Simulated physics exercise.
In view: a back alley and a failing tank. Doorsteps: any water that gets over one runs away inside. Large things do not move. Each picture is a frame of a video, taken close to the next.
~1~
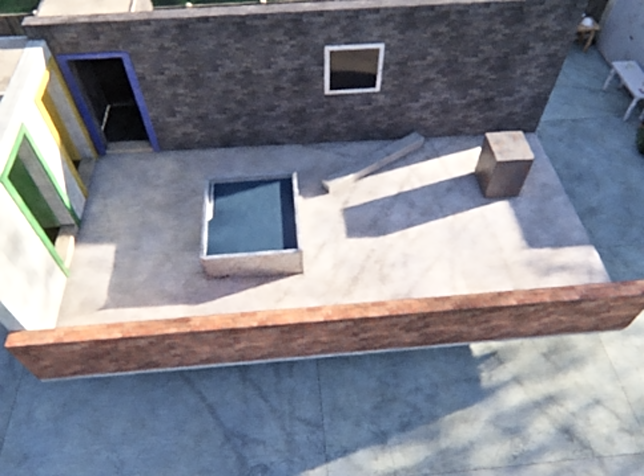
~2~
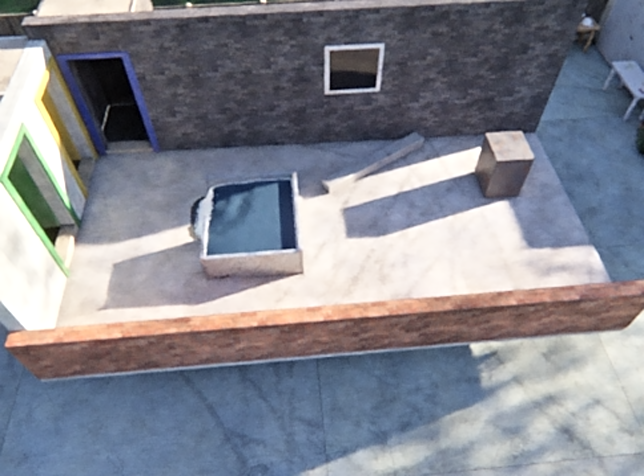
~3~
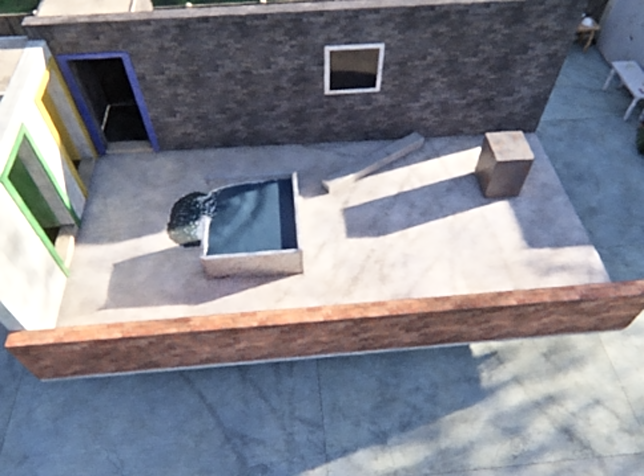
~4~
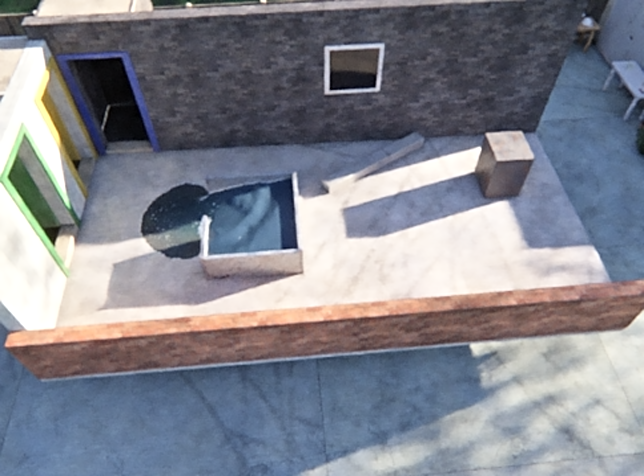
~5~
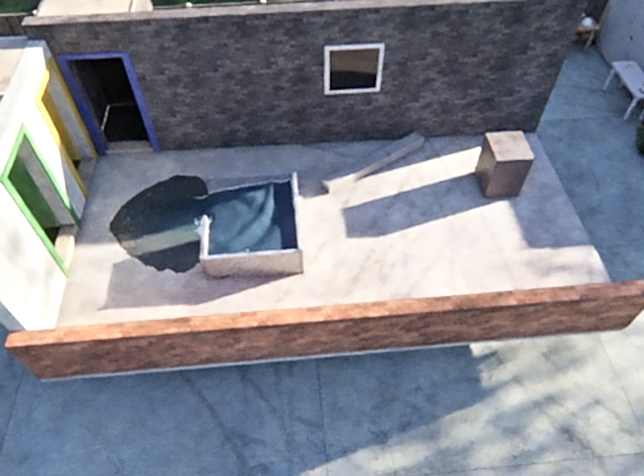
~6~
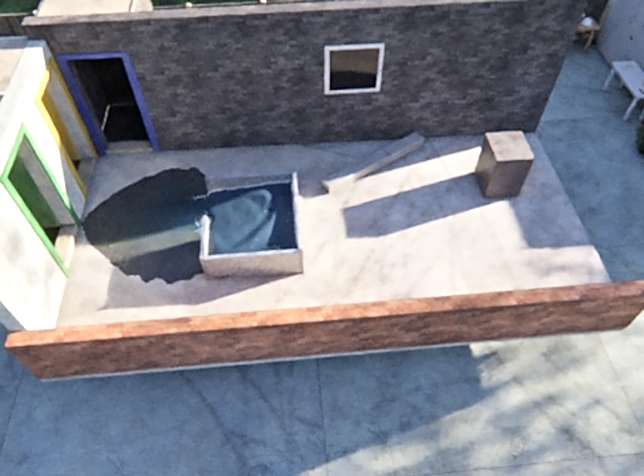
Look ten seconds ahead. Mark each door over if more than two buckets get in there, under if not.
Yellow door: Over, blue door: Over, green door: Under.
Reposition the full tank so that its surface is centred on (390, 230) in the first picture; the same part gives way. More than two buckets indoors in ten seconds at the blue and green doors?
Log - blue door: Limit not reached; green door: Limit not reached.
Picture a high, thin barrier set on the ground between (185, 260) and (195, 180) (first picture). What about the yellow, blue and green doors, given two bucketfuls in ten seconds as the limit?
I'd say the yellow door misses the limit, the blue door misses the limit, and the green door misses the limit.
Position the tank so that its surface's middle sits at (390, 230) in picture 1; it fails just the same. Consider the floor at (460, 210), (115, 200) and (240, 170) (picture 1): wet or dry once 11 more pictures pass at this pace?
So, in the order given, I'd say unaffected, soaked through, soaked through.
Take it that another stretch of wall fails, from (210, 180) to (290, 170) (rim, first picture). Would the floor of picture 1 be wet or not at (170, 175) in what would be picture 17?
Answer: Soaked.
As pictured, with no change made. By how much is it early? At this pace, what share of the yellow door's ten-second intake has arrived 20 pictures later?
About 85 per cent.
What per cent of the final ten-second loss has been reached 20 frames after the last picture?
About 65 %.
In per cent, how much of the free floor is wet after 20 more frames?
I reckon around 25 %.
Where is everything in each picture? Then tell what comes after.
The first picture shows the tank at (252, 215) is whole and still.
In the second picture, water pours out at (212, 212) and has run to (199, 238).
In the third picture, water pours out at (212, 213) and has run to (171, 231).
In the fourth picture, the front is at (146, 233), out from the gap at (212, 214).
In the fifth picture, the front is at (115, 226), out from the gap at (212, 213).
In the sixth picture, the front is at (93, 217), out from the gap at (212, 213).
A moment on, water covers 20 % of the floor; the yellow door wet at the sill, nothing in, the blue door wet at the sill, nothing in, the green door wet at the sill, nothing in.
Next, water covers 20 % of the floor; the yellow door under two buckets in, the blue door under two buckets in, the green door under two buckets in.
Then, water covers 25 % of the floor; the yellow door over two buckets in, the blue door over two buckets in, the green door under two buckets in.
Later, water covers 50 % of the floor; the yellow door over two buckets in, the blue door over two buckets in, the green door under two buckets in.
In the end, water covers 70 % of the floor; the yellow door over two buckets in, the blue door over two buckets in, the green door under two buckets in.
